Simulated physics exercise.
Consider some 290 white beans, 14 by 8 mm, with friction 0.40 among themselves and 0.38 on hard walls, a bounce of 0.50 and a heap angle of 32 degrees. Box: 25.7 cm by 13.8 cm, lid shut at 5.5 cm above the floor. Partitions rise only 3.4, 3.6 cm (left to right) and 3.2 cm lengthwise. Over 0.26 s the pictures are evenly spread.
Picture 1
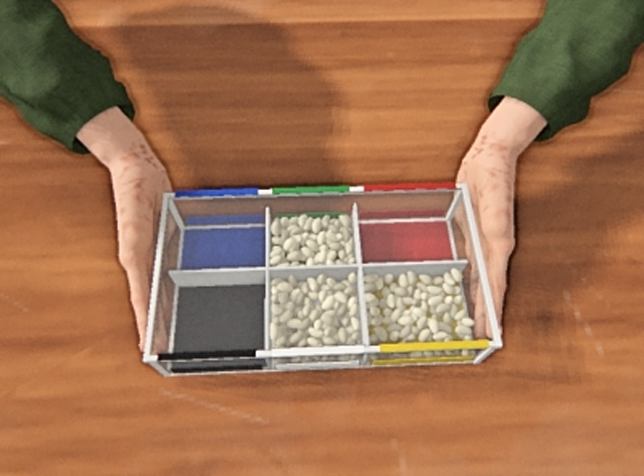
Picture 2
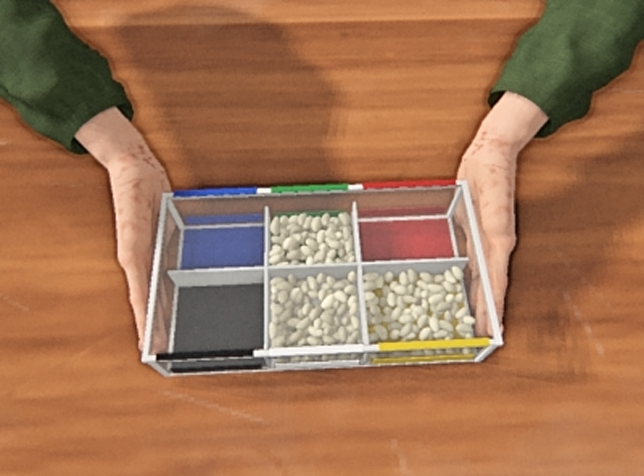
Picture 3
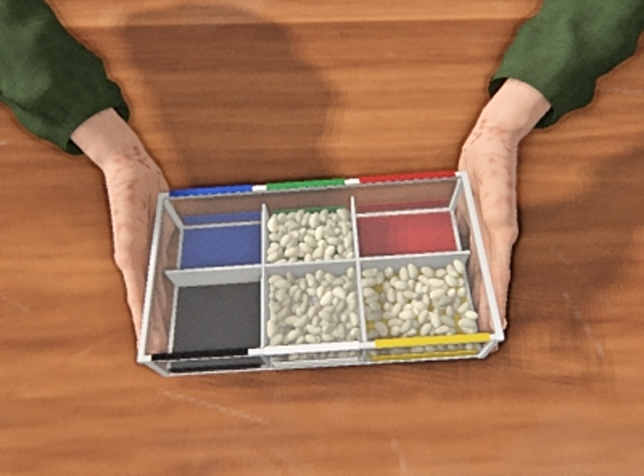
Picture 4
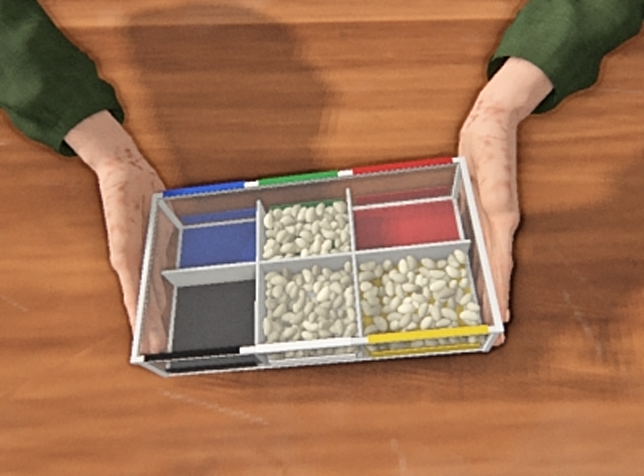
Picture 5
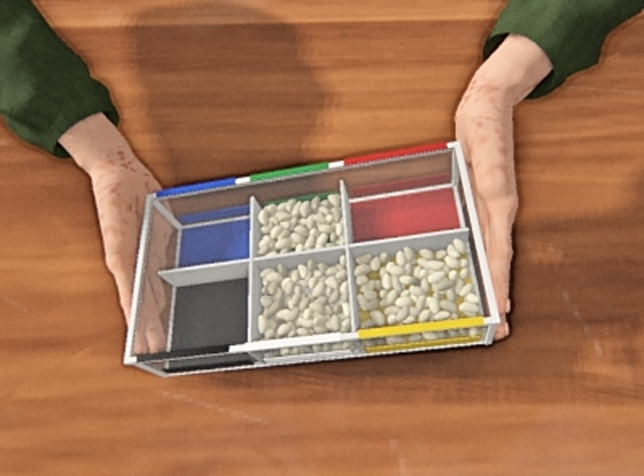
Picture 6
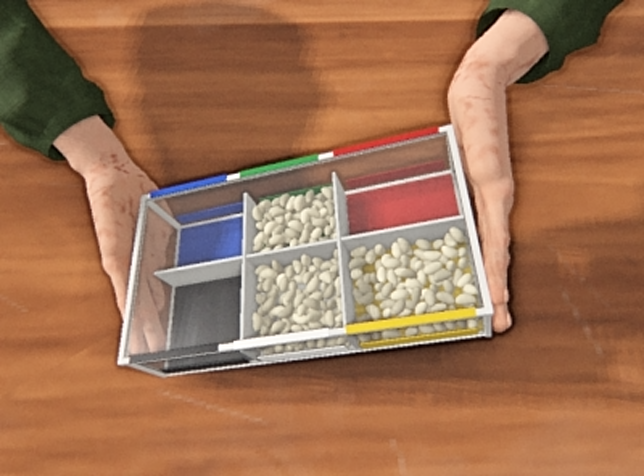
Two hands gradually tilt a clear divided box of white beans down to the left.
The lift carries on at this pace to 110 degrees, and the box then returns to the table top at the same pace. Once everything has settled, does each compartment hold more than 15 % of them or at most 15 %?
Red: At most 15 %; blue: More than 15 %; green: At most 15 %; yellow: At most 15 %; white: At most 15 %; black: More than 15 %.
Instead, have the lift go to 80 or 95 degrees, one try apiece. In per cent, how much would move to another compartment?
Roughly 45 percent, then roughly 70 percent.
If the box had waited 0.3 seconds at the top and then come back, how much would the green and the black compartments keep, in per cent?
In per cent: Green 0; black 65.
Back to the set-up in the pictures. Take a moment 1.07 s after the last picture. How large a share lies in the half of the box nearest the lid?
Roughly 80 per cent.
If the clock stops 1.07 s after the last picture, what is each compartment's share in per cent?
Red 0; blue 20; green 15; yellow 10; white 20; black 30.
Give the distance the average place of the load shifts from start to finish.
It shifts by roughly 12.0 cm.
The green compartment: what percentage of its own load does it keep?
Roughly 0 per cent.
Then, 1.07 s after the last picture, tilt 110 degrees; blue 20 %, green 15 %, yellow 10 %, white 20 %, black 30 %.
Then, 1.79 s after the last picture, tilt 49 degrees; blue 35 %, white 5 %, black 60 %.
Then, 2.54 s after the last picture, tilt 0 degrees; blue 35 %, white 5 %, black 60 %.
In the end, red 0 %, blue 35 %, green 0 %, yellow 0 %, white 5 %, black 60 %.
